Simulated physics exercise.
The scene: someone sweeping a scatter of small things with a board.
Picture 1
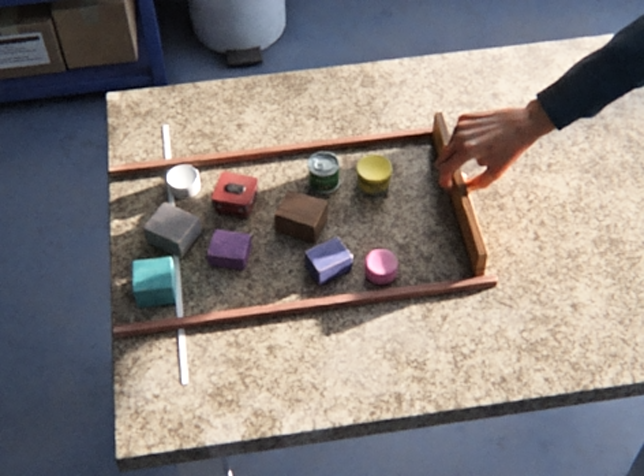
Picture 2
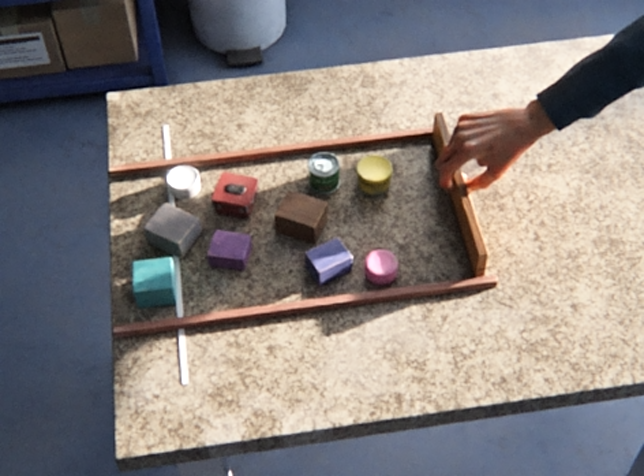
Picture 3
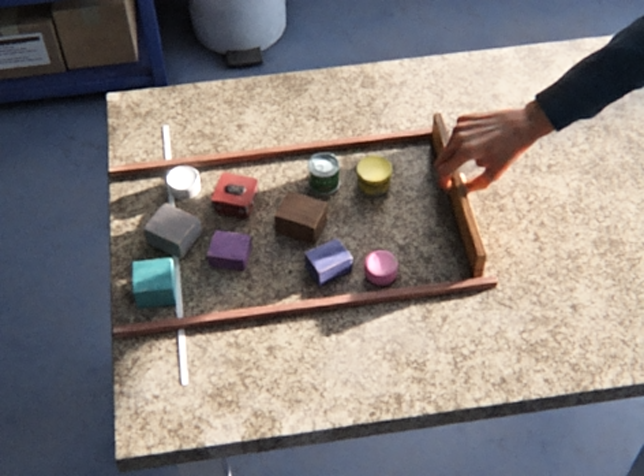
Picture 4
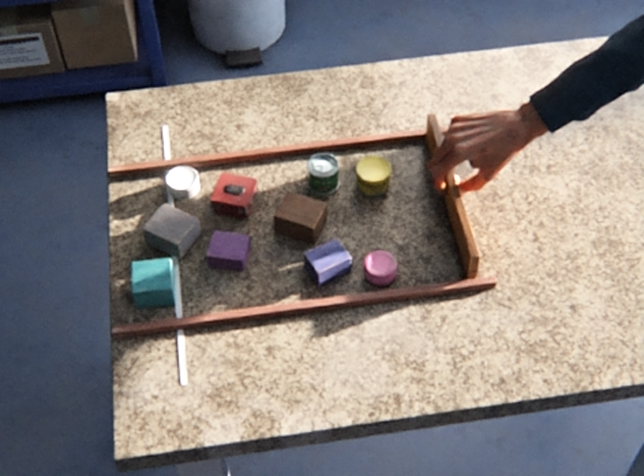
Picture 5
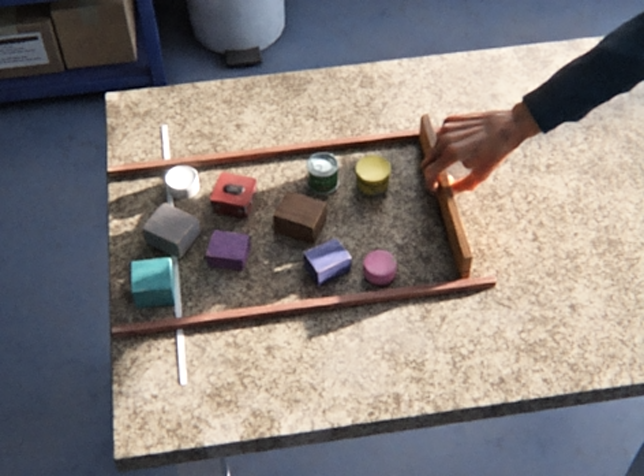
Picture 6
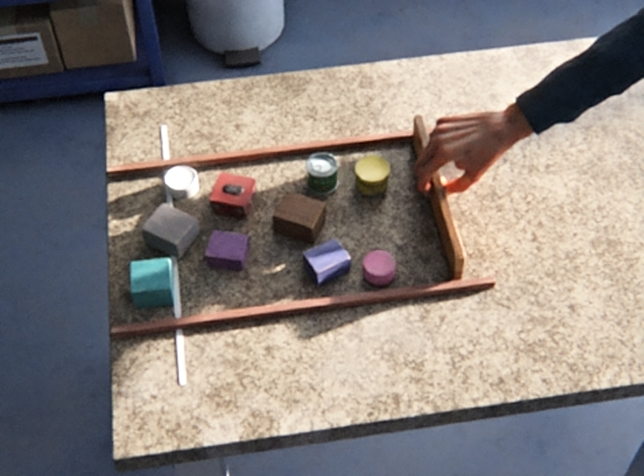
A hand sliding a wooden board slightly left between two rails on a speckled tabletop, the scattered blocks and tins staying still.
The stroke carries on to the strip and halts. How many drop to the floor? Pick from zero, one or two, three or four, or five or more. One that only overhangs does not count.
Here the number that fall off is one or two.
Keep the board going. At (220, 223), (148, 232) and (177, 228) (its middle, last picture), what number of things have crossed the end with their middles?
Place by place, 0, 5 and 1.
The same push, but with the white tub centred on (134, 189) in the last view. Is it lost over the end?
It goes over.
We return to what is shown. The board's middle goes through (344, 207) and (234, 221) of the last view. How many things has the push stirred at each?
By then 4, and 10.
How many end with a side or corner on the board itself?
In contact: 5.
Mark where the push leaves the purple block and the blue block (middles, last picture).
About (113, 265), and the other about (151, 276).
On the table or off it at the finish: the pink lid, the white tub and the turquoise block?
The pink lid stays on, the white tub is kept, the turquoise block holds on.
Early on, none off yet; turquoise block at rest near (152, 283); grey block at rest near (171, 231); white tub at rest near (182, 183).
A while later, none off yet; turquoise block at rest near (152, 283); grey block moving near (165, 232); white tub travelled a little near (172, 181).
Finally, the number that fall off is one or two; lost, grey block.
